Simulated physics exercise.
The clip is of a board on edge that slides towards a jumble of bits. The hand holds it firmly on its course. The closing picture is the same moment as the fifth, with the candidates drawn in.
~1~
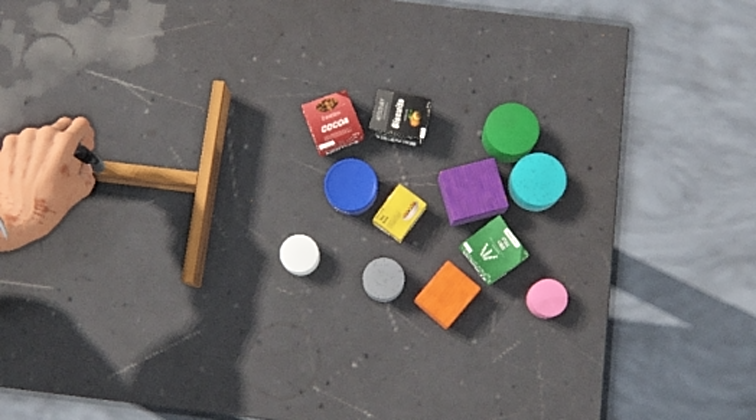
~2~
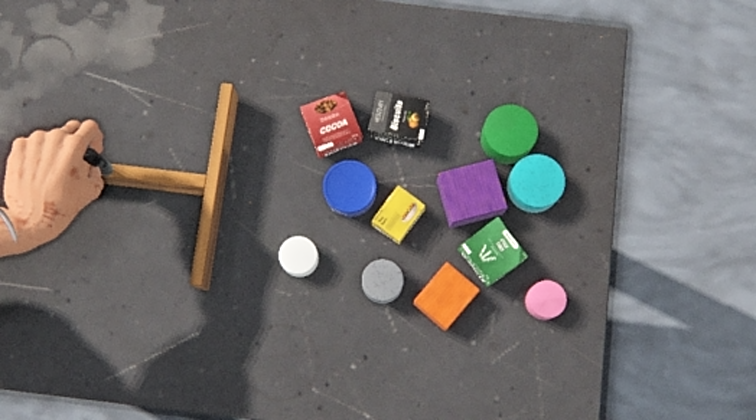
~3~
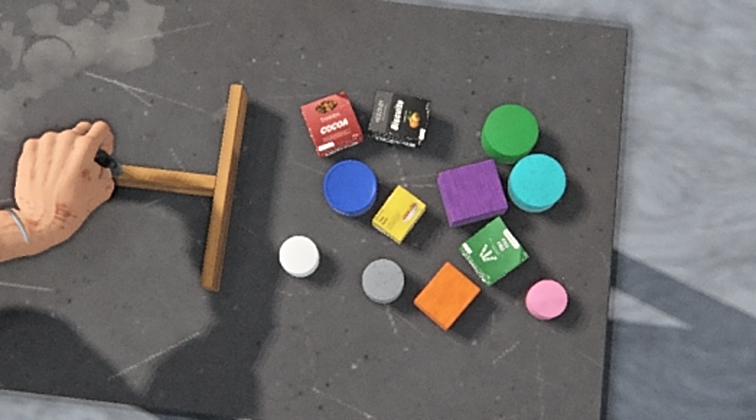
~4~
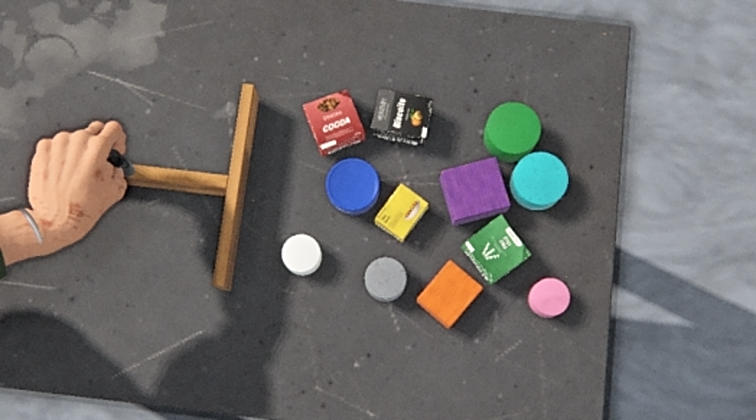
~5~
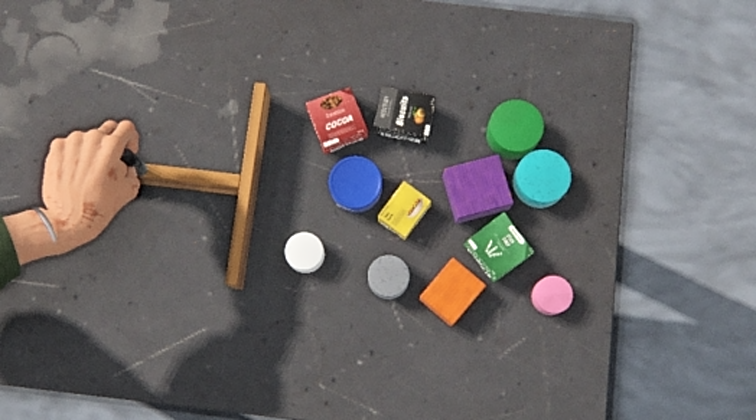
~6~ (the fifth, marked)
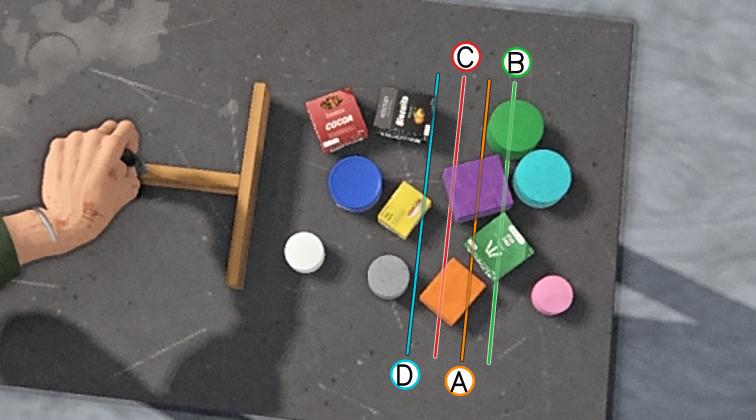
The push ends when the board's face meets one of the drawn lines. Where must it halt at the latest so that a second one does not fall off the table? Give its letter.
It should halt at A.
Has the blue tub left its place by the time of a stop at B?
Yes.
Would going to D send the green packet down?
No.
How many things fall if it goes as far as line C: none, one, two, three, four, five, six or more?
In all, none.
On the marked copy, A at (476, 216); B at (502, 219); C at (450, 213); D at (423, 210).
Taking A. A third of the way, board (329, 191); black packet (423, 118); red packet (369, 128).
Two thirds of the way, board (412, 201); turquoise pot (560, 184); green tin (557, 132).
When it is over, board (474, 208); turquoise pot (618, 187); green tin (618, 135); none fallen.
As for the rest, B drops two; C is within the limit but short; D is within the limit but short.
